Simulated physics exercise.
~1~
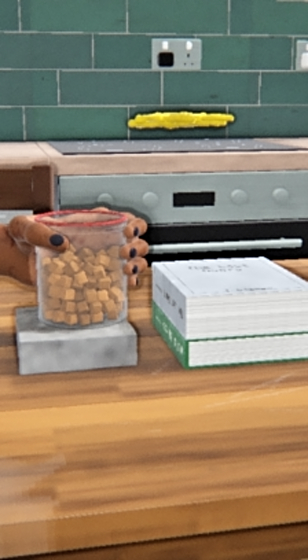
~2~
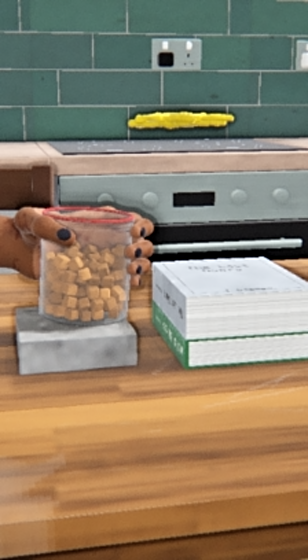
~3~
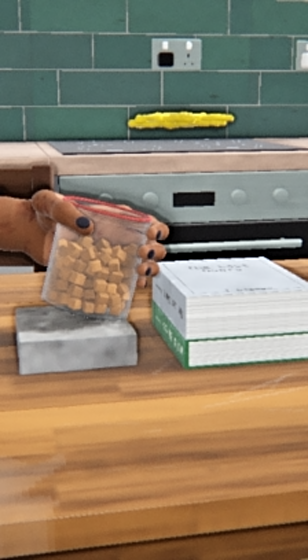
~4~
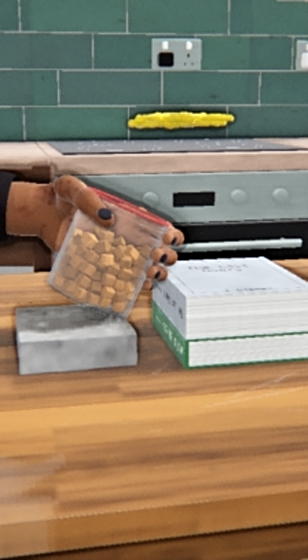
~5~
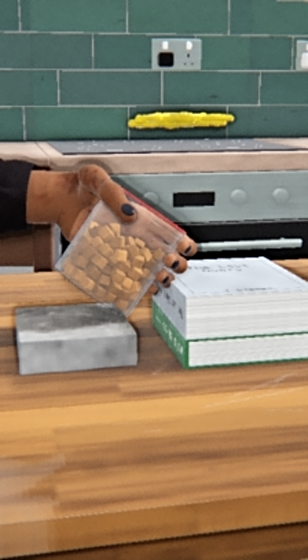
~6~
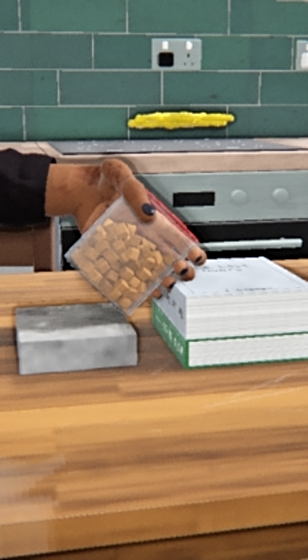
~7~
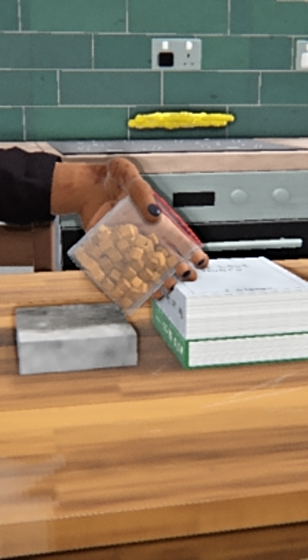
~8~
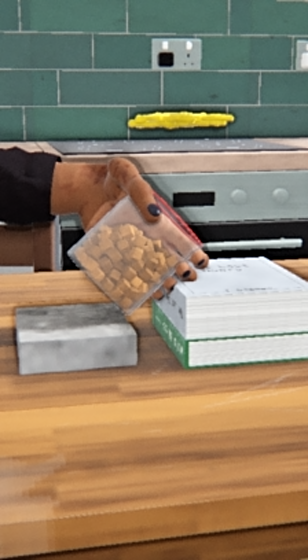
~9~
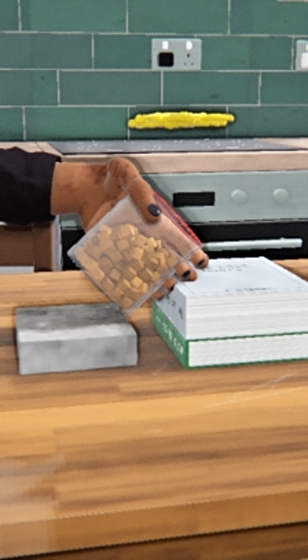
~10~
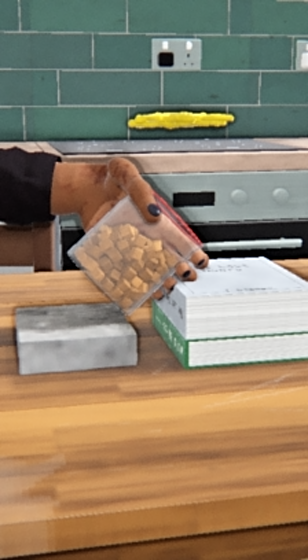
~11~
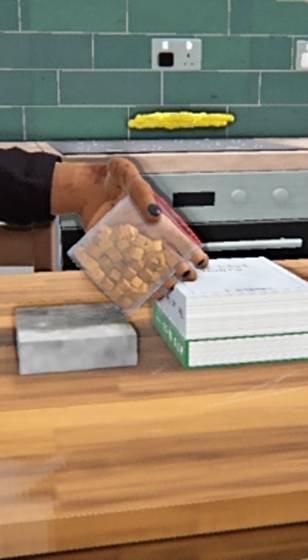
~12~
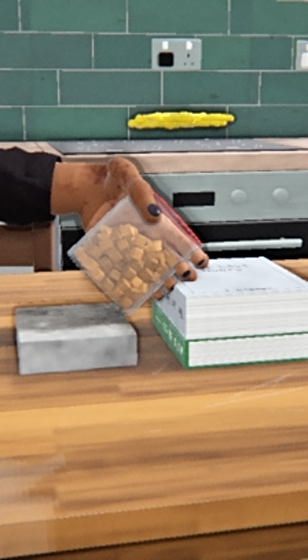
On a wooden kitchen counter, a hand lifting a clear container of brown cubes, tilting it right against stacked books, cubes staying inside.
